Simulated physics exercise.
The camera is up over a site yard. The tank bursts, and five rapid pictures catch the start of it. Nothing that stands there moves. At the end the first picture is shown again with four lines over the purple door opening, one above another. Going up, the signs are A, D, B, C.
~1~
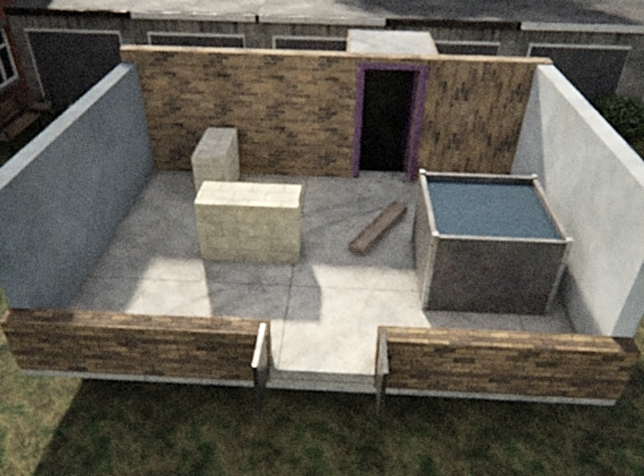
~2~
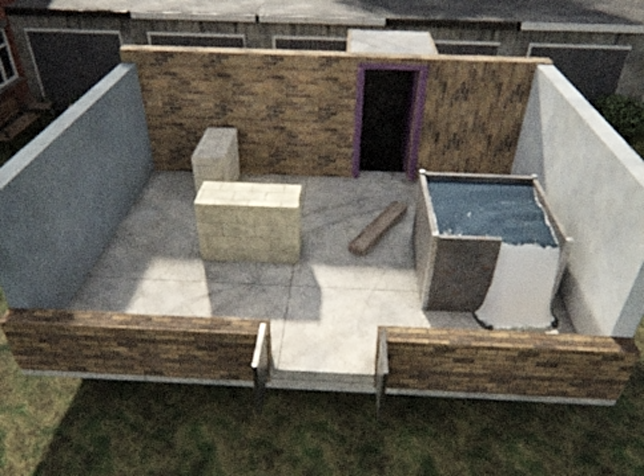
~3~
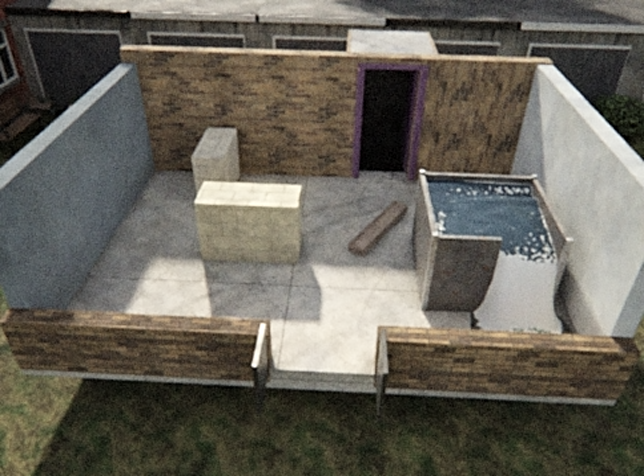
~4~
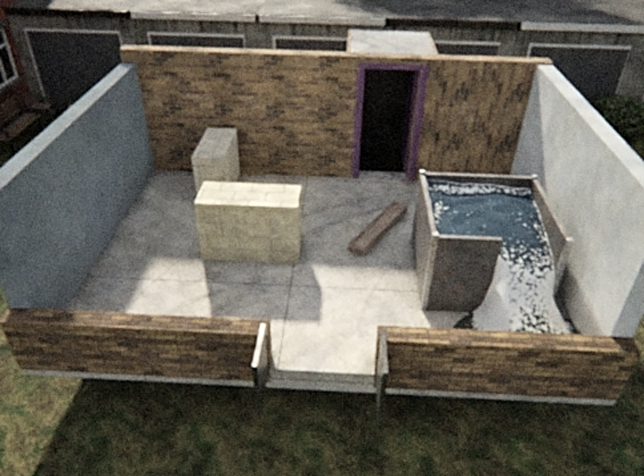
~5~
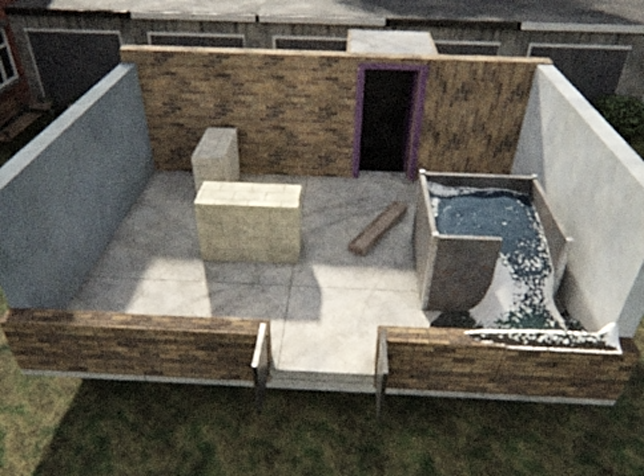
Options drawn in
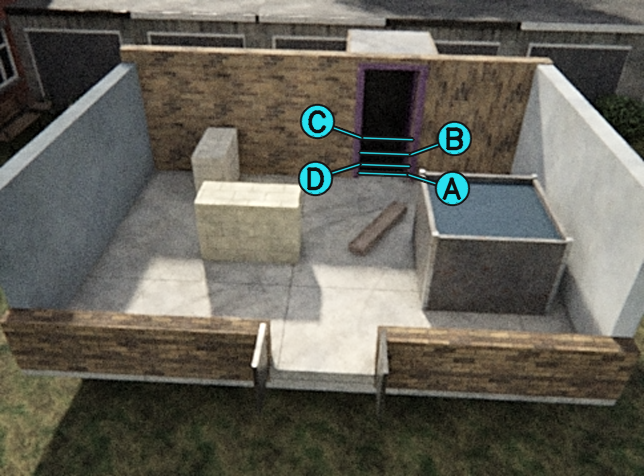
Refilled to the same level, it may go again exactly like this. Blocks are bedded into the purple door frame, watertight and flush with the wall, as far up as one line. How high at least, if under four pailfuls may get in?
Choose A.
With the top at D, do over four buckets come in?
No.
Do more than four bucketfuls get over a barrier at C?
No.
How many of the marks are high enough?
All four.
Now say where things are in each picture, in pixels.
In the first frame, water in the tank at rest, its middle at (488, 209); foot of the purple doorway at (383, 179); open gate at (324, 319).
In the second frame, 1 % of the ground under water, visible out to (552, 317).
In the third frame, 3 % of the ground under water, visible out to (503, 262).
In the fourth frame, 5 % of the ground under water, visible out to (553, 313).
In the fifth frame, water covers 7 % of the ground, its front hidden from here.
In cyan, A at (383, 173); B at (385, 153); C at (386, 138); D at (384, 165); from the bottom up A, D, B, C.
With A, a splash gets over, under a bucket.
With B, nothing gets over.
With C, nothing gets over.
With D, nothing gets over.
